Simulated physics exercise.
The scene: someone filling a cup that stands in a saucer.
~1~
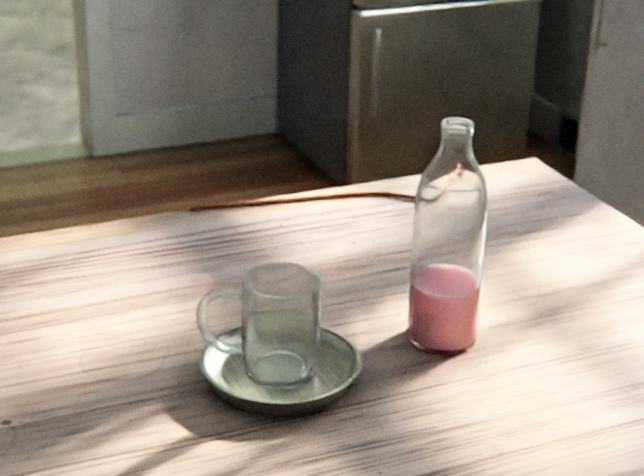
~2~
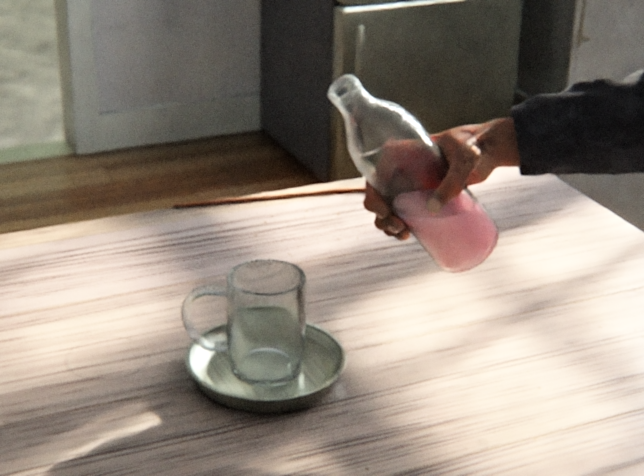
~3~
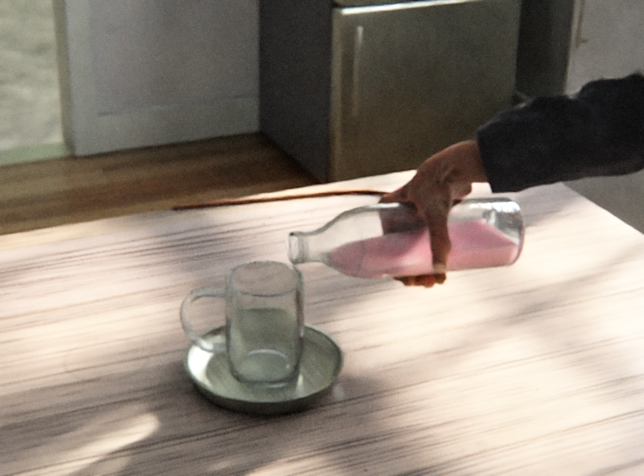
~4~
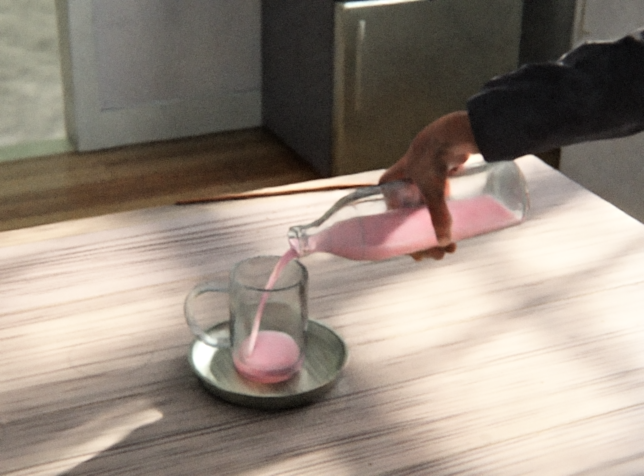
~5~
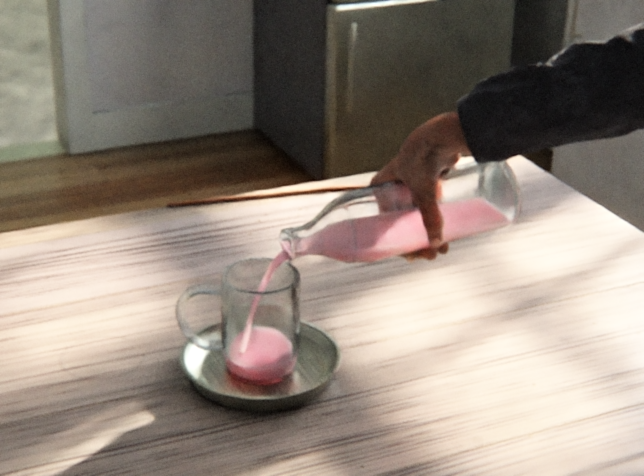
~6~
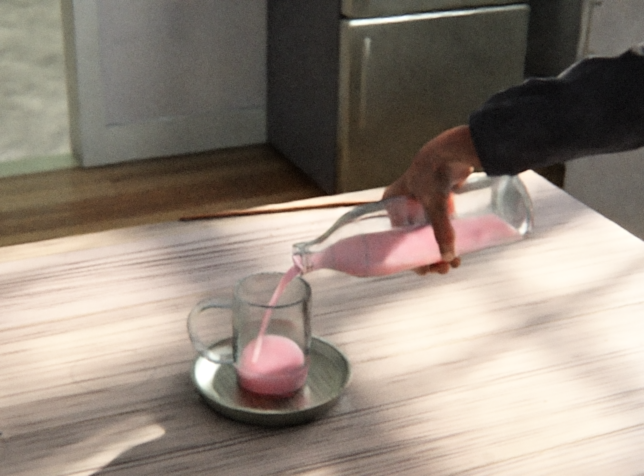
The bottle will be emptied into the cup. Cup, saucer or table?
It fits in the cup.
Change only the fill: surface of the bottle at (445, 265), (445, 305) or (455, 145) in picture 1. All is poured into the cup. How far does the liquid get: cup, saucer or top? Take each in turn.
In that order: Stays in the cup, no farther than the cup, over both.
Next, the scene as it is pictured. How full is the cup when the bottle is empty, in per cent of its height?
Near 70 in a hundred.
Soon after, the cup is about half full; the saucer is dry.
Later, the cup is about two thirds full; the saucer is dry.
In the end, the cup is about two thirds full; the saucer is dry.
